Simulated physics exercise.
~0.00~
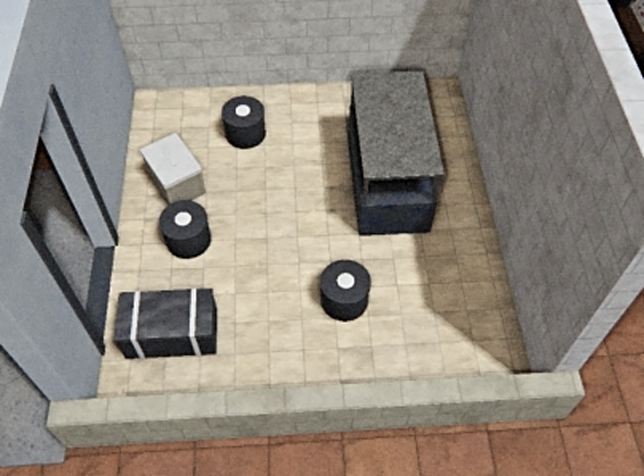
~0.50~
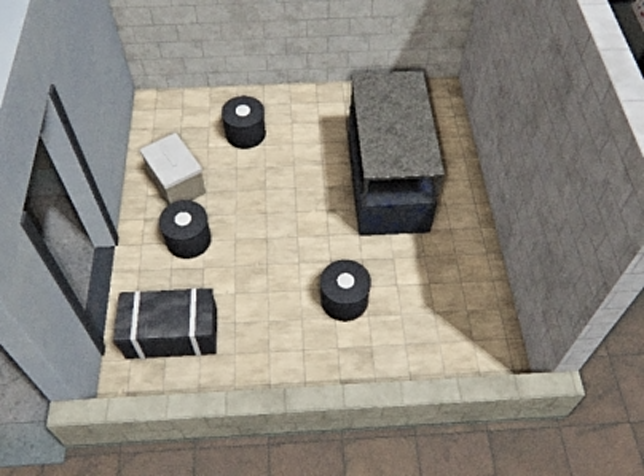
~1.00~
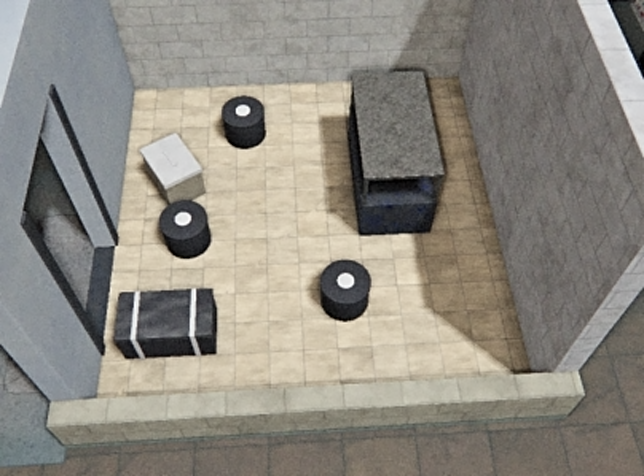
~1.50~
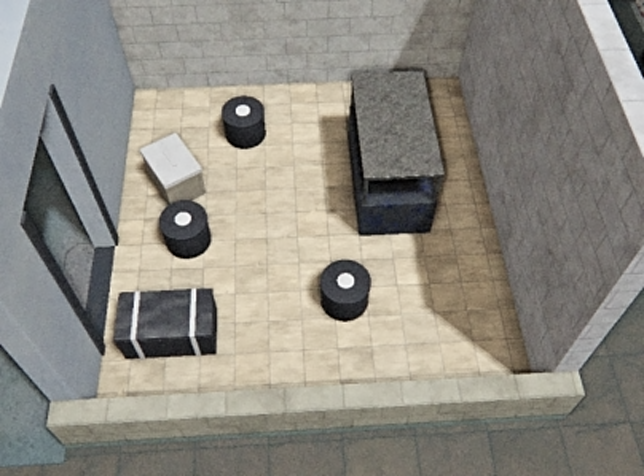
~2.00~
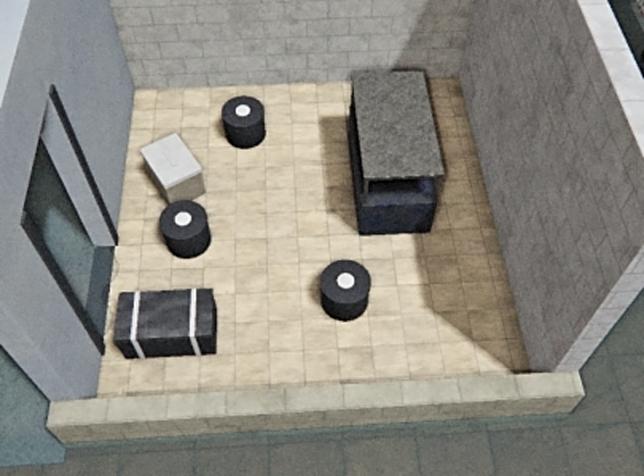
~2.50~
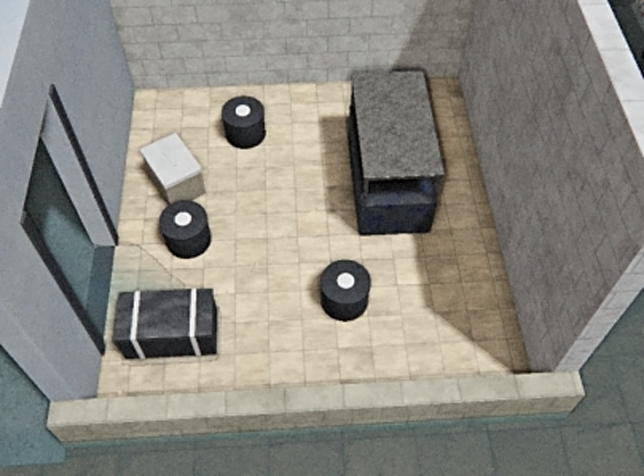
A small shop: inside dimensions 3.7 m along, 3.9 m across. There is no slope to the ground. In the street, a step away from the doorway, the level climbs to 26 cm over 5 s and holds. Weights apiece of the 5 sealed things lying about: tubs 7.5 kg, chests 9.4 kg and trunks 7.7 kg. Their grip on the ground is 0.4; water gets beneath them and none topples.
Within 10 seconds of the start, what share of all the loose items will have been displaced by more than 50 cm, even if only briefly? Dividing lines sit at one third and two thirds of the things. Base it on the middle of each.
I expect the share that gets shoved will be in the middle band.
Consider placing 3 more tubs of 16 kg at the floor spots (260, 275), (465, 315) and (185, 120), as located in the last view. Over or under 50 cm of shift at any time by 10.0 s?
Well, it goes above, above, below.
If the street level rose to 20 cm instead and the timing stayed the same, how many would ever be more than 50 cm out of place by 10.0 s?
Count: 3.
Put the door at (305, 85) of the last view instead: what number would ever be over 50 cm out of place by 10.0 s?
The answer would then be 4.
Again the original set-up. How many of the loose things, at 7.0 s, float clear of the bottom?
That would be 2 of them.
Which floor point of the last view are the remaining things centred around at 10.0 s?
They're centred close to (287, 156).
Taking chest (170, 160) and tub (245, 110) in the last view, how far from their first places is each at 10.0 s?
0 cm, 0 cm.
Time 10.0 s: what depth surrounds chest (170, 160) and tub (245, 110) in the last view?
Depths: Near 4 cm, then near 5 cm.
After 3.5 s 0 of 5 are over 50 cm from their spots; 0 afloat.
After 4.5 s 2 of 5 are over 50 cm from their spots; 0 afloat.
After 7.0 s 3 of 5 are over 50 cm from their spots; 2 afloat.
After 10.0 s 3 of 5 are over 50 cm from their spots, and 3 have been at some point; 3 afloat.
